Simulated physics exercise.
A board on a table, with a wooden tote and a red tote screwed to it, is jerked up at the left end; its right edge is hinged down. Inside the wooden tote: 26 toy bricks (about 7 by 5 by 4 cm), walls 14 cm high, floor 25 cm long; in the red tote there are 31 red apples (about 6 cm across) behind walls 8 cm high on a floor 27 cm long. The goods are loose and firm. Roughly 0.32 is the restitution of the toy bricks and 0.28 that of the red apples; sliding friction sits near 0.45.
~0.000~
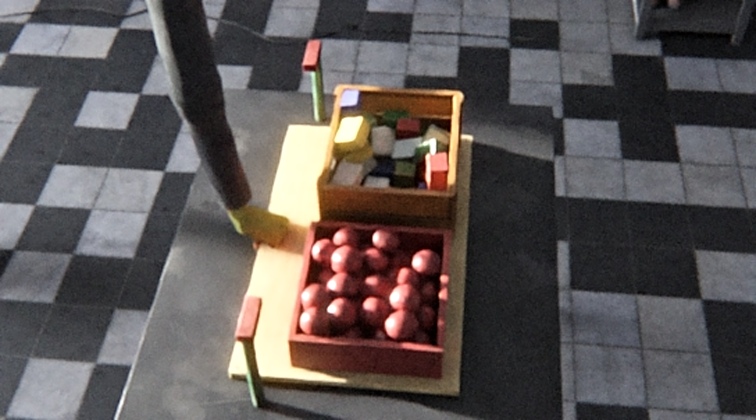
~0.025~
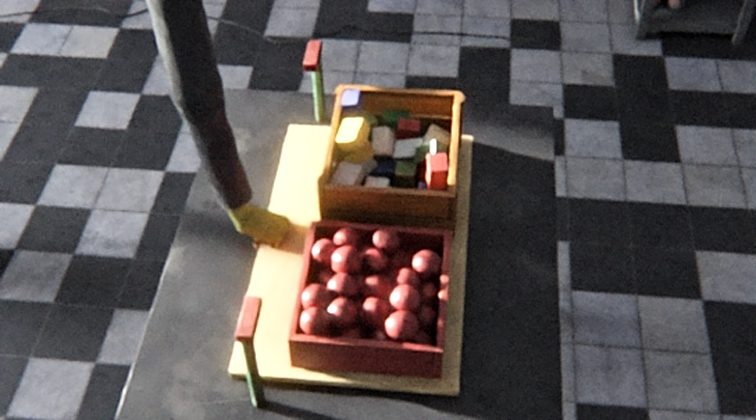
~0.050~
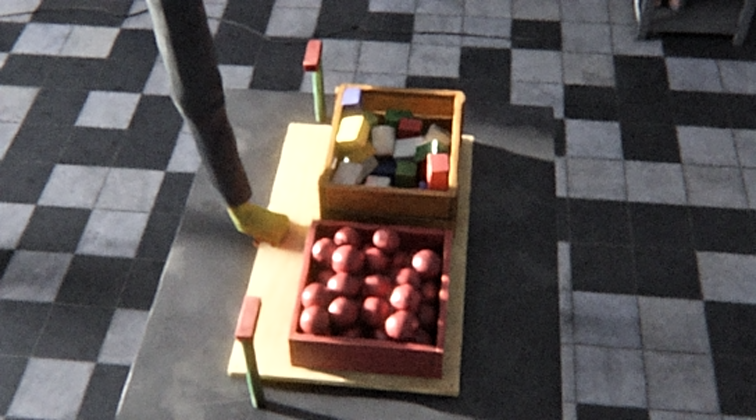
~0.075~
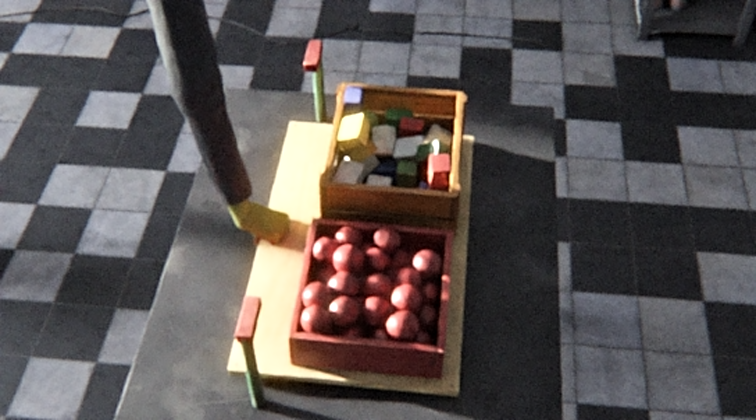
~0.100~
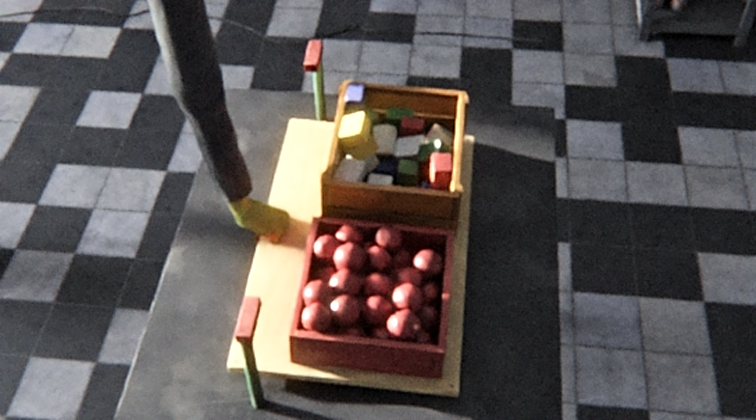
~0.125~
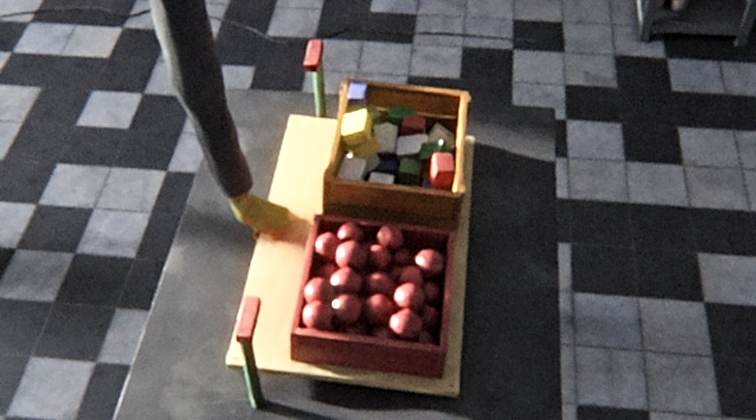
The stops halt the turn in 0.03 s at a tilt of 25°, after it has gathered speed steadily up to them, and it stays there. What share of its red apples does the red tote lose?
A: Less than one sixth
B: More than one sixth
A.
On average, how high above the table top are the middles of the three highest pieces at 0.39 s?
26 cm.
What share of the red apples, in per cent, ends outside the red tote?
About 5 per cent.
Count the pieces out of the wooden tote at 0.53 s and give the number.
About, wooden tote: 0.
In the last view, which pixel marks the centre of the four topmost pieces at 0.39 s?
They are centred near pixel (412, 140).
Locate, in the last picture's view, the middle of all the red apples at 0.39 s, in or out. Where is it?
(414, 276).
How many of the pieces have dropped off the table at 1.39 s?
Number of pieces - roughly 0.
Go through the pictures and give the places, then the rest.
In the first picture (we follow the rim corner now nearest the camera; the camera moves round a little), red tote at (436, 348); wooden tote at (447, 194); tilt 0°; nothing out yet.
The second picture shows red tote at (436, 348); wooden tote at (448, 194); tilt 0°.
The third picture shows red tote at (437, 348); wooden tote at (449, 194); tilt 1°.
The fourth picture shows red tote at (438, 349); wooden tote at (450, 194); tilt 2°.
The fifth picture shows red tote at (439, 349); wooden tote at (452, 194); tilt 3°.
The sixth picture shows red tote at (440, 349); wooden tote at (455, 194); tilt 4°; nothing out yet.
After 0.29 s, it hits the stops.
After 0.39 s, tilt 25°; 0 of 26 out of the wooden tote and 0 of 31 out of the red tote.
After 0.53 s, tilt 25°; 0 of 26 out of the wooden tote and 0 of 31 out of the red tote.
After 0.79 s, tilt 25°; 0 of 26 out of the wooden tote and 1 of 31 out of the red tote.
Outcome (at 1.39 s), 0 of 26 out of the wooden tote and 1 of 31 out of the red tote. Asked share, 1 of 31, 3 per cent.
